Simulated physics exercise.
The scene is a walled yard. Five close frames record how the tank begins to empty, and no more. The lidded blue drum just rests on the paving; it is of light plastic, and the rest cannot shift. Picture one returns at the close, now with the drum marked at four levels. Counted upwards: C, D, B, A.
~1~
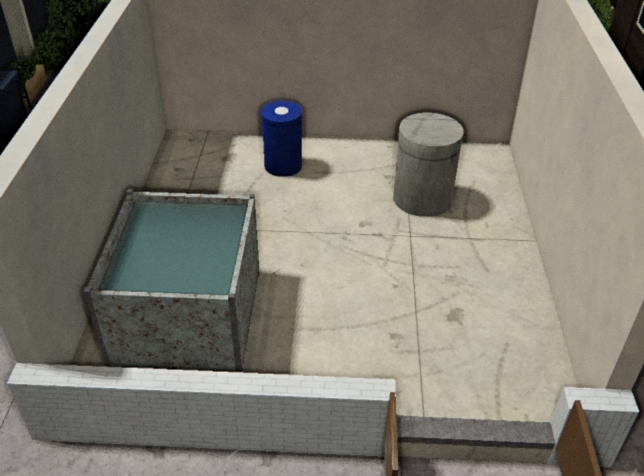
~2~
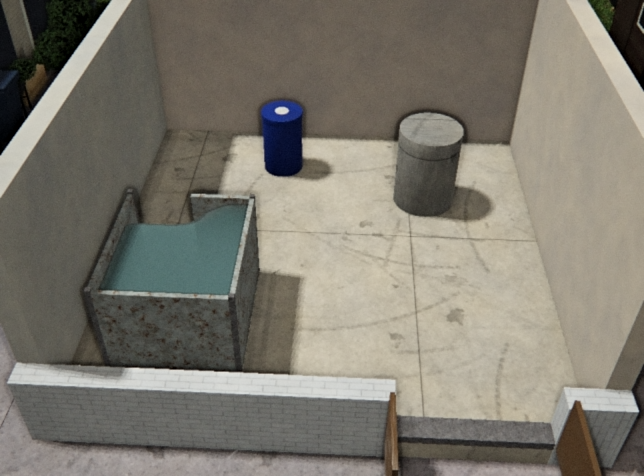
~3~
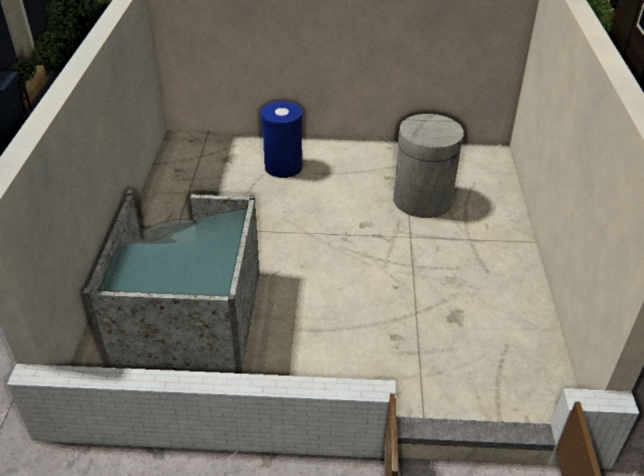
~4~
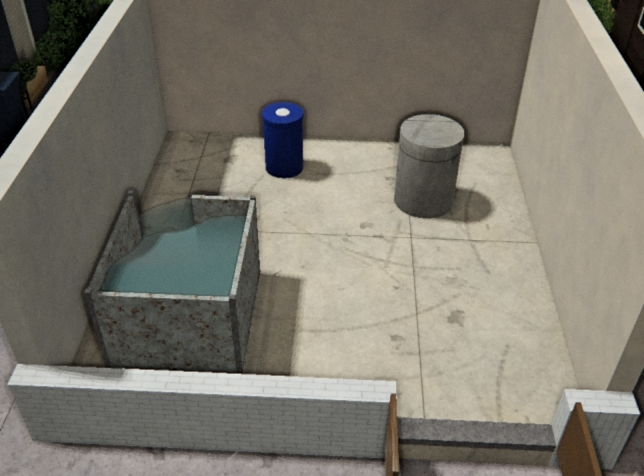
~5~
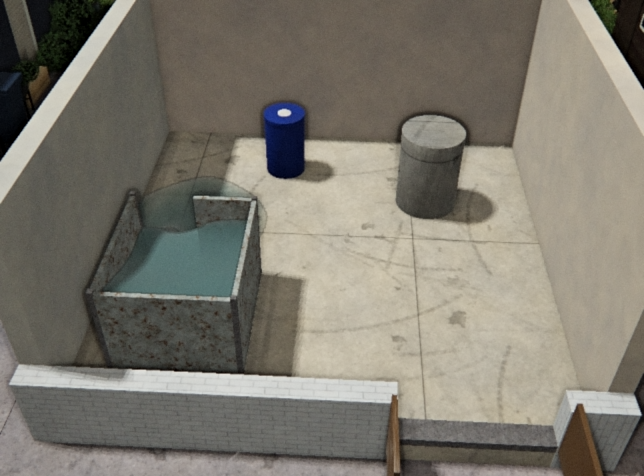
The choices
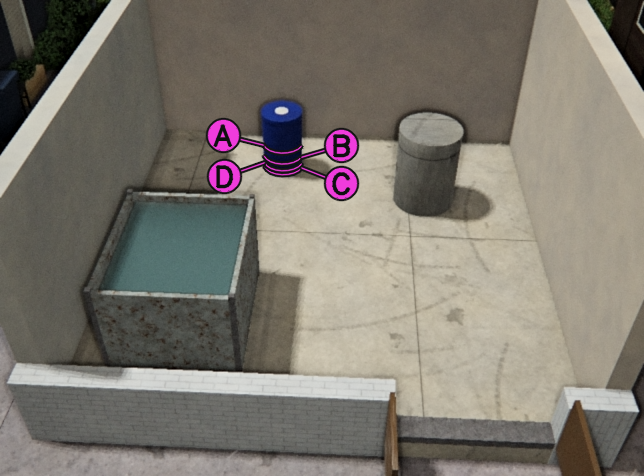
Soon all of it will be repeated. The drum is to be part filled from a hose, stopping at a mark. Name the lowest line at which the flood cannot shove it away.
It is A.
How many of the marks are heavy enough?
One of the four.
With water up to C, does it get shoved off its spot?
Yes, it does.
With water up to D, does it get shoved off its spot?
Yes, it does.
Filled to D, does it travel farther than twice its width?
Yes, it does.
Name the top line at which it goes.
That would be B.
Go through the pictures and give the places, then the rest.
Lid of the blue drum at (282, 111); tank full, its middle at (177, 247); open gate at (478, 387).
Water covers 1 % of the ground, mostly out of sight from here.
Water covers 4 % of the ground, mostly out of sight from here.
Water covers 7 % of the ground, mostly out of sight from here.
Lid of the blue drum at (284, 113); water covers 10 % of the ground and is seen nearest the drum at (234, 187).
On the marked copy, A at (281, 153); B at (281, 164); C at (281, 174); D at (281, 170); from the bottom up C, D, B, A.
With A, it does not move.
With B, it is pushed about twice its own width away.
With C, it is pushed about 7 times its own width away.
With D, it is pushed about 6 times its own width away.
